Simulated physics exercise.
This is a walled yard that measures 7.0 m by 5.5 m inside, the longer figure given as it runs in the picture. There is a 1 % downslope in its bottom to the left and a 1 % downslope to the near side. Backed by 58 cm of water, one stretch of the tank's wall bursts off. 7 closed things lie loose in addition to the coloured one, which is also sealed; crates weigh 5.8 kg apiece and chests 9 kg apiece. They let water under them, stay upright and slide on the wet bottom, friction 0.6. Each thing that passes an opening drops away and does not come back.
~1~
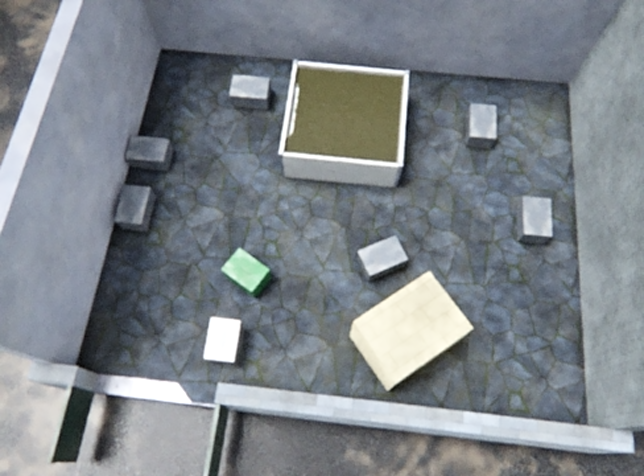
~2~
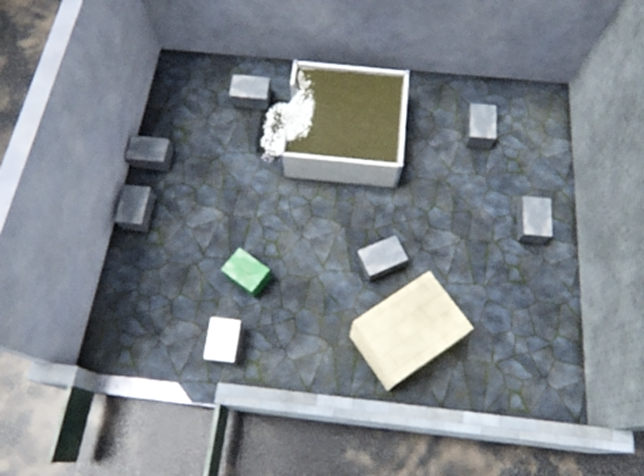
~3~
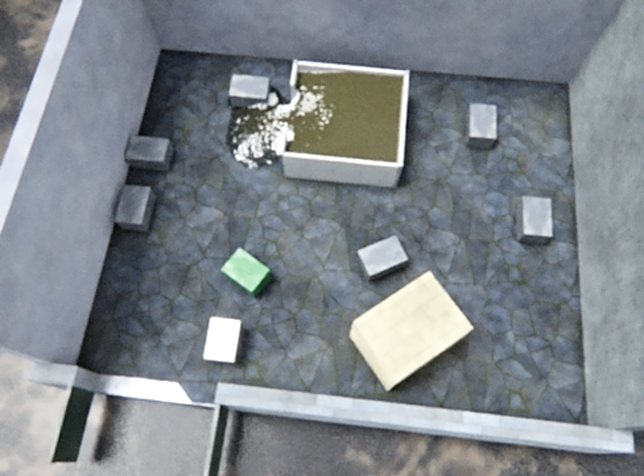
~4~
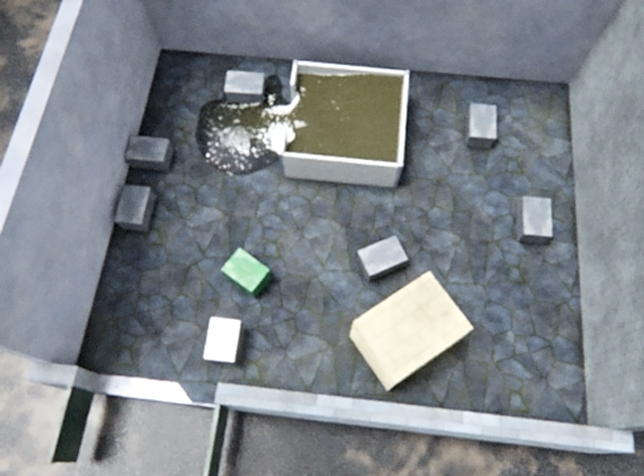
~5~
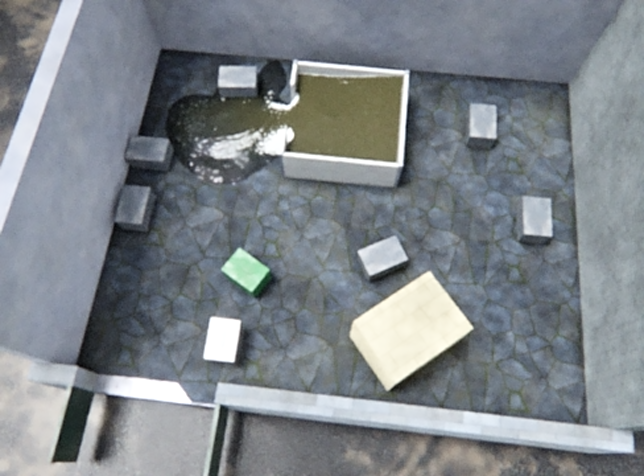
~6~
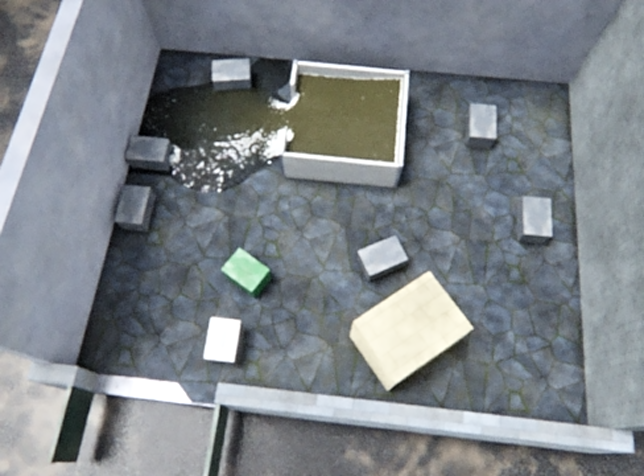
In a walled yard with a stone floor, murky water bursts through the left side of a white-walled tank and spreads leftward, nudging a nearby grey block slightly left, while the green chest and other blocks stay still.
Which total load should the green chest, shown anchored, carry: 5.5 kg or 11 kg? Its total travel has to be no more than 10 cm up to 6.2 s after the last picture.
5.5 kg will do.
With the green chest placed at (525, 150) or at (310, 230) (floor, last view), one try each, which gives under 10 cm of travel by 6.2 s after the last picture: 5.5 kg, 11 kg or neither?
Light one suffices, then light one suffices.
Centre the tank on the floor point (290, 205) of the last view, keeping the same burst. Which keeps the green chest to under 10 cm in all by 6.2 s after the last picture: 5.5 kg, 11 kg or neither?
Lab note - in that case: Lighter mass suffices.
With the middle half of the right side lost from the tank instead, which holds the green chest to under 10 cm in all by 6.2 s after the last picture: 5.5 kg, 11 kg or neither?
That way round, the lesser mass holds.
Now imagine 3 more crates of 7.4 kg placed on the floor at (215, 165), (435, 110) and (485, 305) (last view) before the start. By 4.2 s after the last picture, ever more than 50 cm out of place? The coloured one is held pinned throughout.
One after another they come out beyond the mark, within the mark, within the mark.
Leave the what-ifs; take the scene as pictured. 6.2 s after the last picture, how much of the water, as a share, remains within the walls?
Around 74 per cent of the water is still in there.
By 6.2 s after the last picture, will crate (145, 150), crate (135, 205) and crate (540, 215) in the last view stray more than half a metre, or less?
Beyond the mark, beyond the mark, below the mark.
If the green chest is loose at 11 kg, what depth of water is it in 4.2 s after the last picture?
Something like 1 centimetres.
Then, 0.6 s after the last picture the green chest would be 0 cm from its start with 5.5 kg and 0 cm from its start with 11 kg; 0 cm of water round it then.
Then, 2.3 s after the last picture the green chest would be 0 cm from its start with 5.5 kg and 0 cm from its start with 11 kg; 0 cm of water round it then.
Then, 4.2 s after the last picture the green chest would be 0 cm from its start with 5.5 kg and 0 cm from its start with 11 kg; 1 cm of water round it then.
Then, 6.2 s after the last picture the green chest would be 0 cm from its start with 5.5 kg and 0 cm from its start with 11 kg; 2 cm of water round it then.
